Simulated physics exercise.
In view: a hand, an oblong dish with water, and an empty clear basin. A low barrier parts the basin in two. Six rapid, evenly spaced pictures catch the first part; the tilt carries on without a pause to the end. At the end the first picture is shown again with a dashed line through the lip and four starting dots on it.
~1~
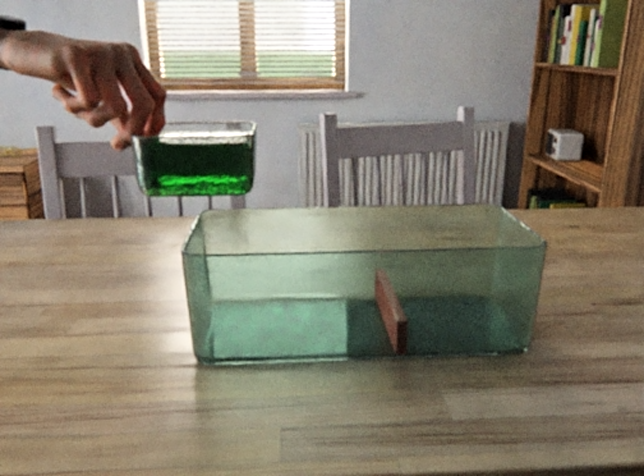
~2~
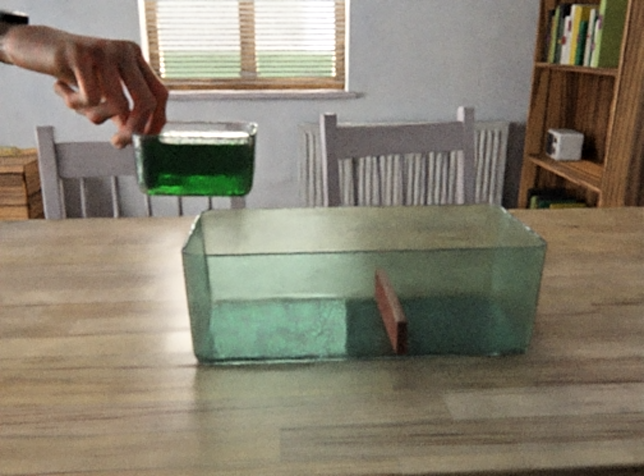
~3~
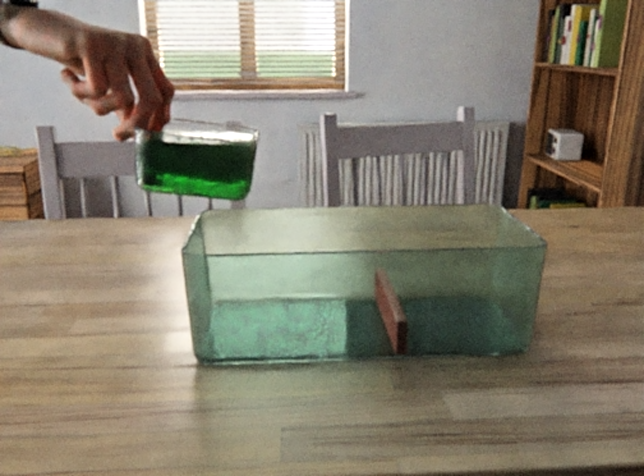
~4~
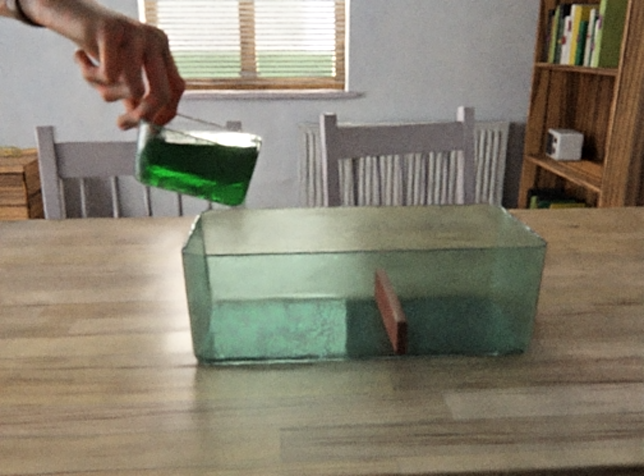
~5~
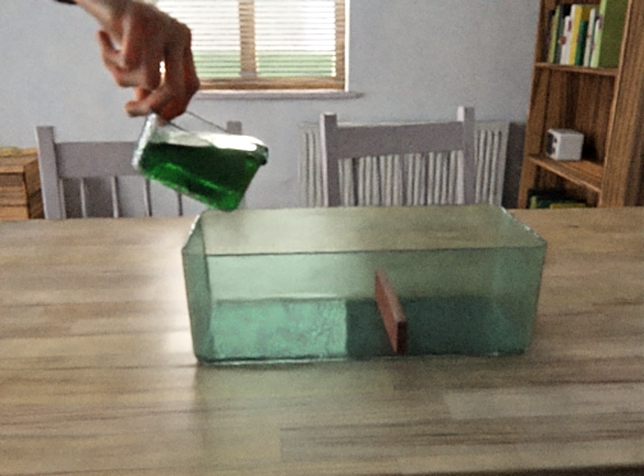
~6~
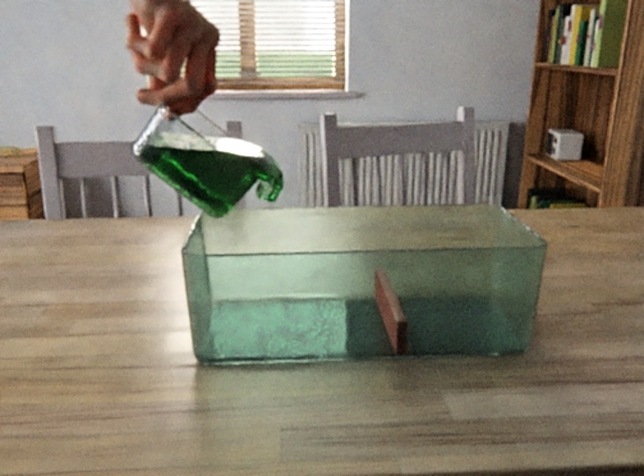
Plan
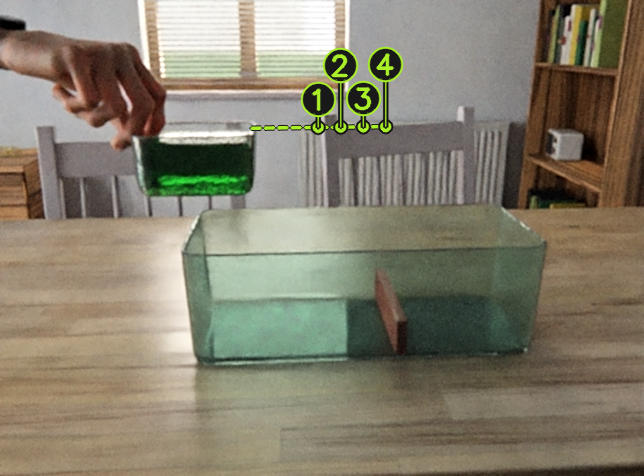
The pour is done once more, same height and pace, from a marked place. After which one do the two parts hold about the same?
Take 2.
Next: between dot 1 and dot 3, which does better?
Here it is dot 3.
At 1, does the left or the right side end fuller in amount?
More ends on the left.
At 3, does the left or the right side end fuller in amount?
The right side.
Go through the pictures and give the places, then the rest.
Upright, lip at (252, 128); basin from (194, 360) to (529, 348); top of the wall at (390, 291); nothing has left yet.
Upright, lip at (253, 130); nothing has left yet.
Tipped about 7°, lip at (255, 135); nothing has left yet.
Tipped about 16°, lip at (258, 144); nothing has left yet.
Tipped about 27°, lip at (260, 155); water is over the lip, down to (265, 159).
Tipped about 41°, lip at (259, 169); water is over the lip, down to (272, 197).
On the marked copy, 1 at (318, 127); 2 at (340, 127); 3 at (363, 126); 4 at (385, 126).
If 1 is chosen, about 91 % ends left of the wall and 8 % right of it.
If 2 is chosen, about 51 % ends left of the wall and 48 % right of it.
If 3 is chosen, about 28 % ends left of the wall and 72 % right of it.
If 4 is chosen, about 16 % ends left of the wall and 83 % right of it.
